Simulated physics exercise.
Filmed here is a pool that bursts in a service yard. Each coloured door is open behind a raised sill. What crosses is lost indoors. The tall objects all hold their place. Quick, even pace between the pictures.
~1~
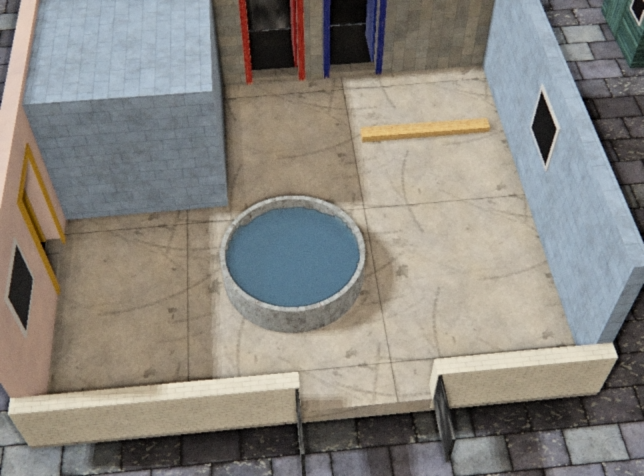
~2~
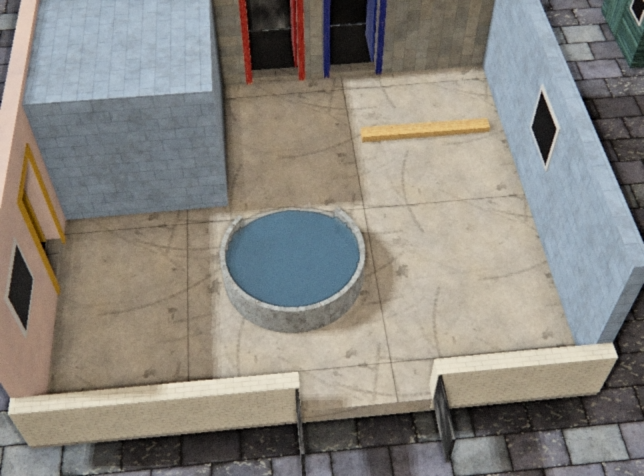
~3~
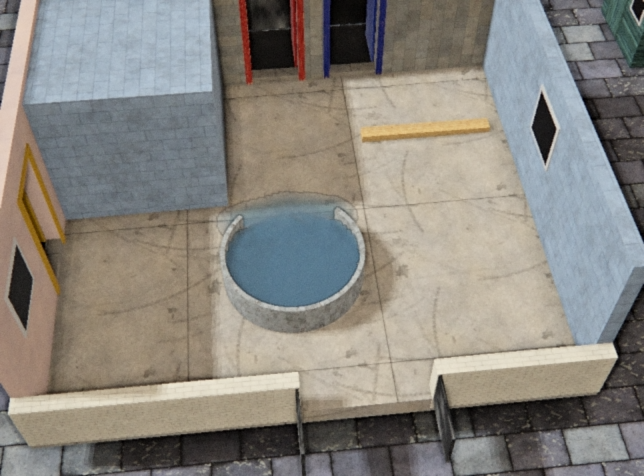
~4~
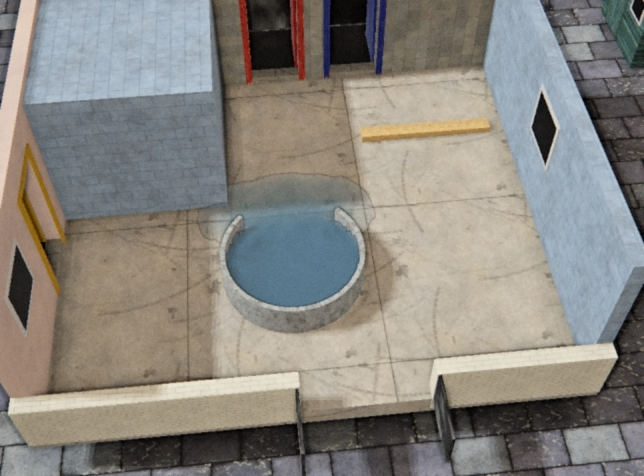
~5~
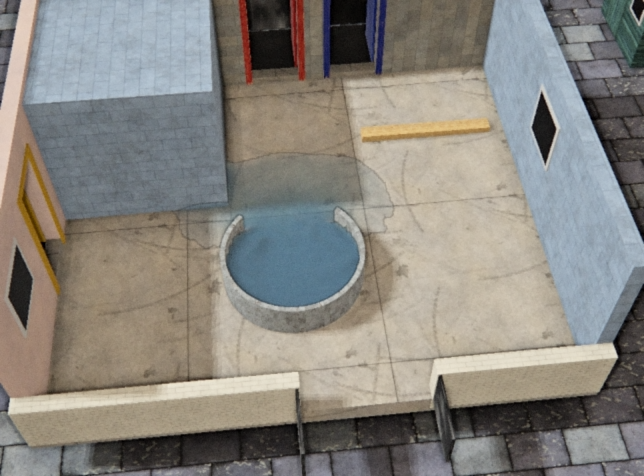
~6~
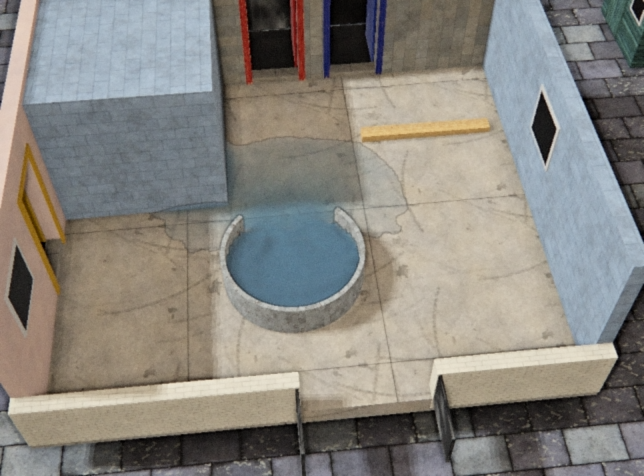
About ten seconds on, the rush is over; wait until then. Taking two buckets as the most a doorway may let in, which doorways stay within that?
As I see it, yellow door: Two pails at most; blue door: Over two pails; red door: Over two pails.
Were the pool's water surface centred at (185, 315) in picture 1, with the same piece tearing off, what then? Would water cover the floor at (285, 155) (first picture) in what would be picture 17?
Answer: Submerged.
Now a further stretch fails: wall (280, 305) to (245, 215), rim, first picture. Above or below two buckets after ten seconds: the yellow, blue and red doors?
Well, the yellow door gets past it, then the blue door stays beneath it, and the red door stays beneath it.
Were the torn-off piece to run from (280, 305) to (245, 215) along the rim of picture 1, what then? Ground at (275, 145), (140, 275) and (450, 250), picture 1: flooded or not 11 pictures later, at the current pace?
Going through them one by one, I'd say high and dry, then waterlogged, then high and dry.
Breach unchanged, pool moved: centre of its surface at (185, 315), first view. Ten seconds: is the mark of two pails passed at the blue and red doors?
The blue door remains within limit and the red door remains within limit.
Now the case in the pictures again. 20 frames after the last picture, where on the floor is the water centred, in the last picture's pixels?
About (301, 173).
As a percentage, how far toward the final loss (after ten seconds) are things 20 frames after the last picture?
I'd put it near 75 in a hundred.
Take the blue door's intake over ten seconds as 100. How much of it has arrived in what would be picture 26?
Approximately 75 per cent.
A moment on, water covers 25 % of the floor; the yellow door not reached, the blue door not reached, the red door wet at the sill, nothing in.
Next, water covers 35 % of the floor; the yellow door wet at the sill, nothing in, the blue door under two buckets in, the red door over two buckets in.
Then, water covers 40 % of the floor; the yellow door wet at the sill, nothing in, the blue door over two buckets in, the red door far over two buckets in.
Later, water covers 50 % of the floor; the yellow door wet at the sill, nothing in, the blue door over two buckets in, the red door far over two buckets in.
In the end, water covers 80 % of the floor; the yellow door wet at the sill, nothing in, the blue door over two buckets in, the red door far over two buckets in.
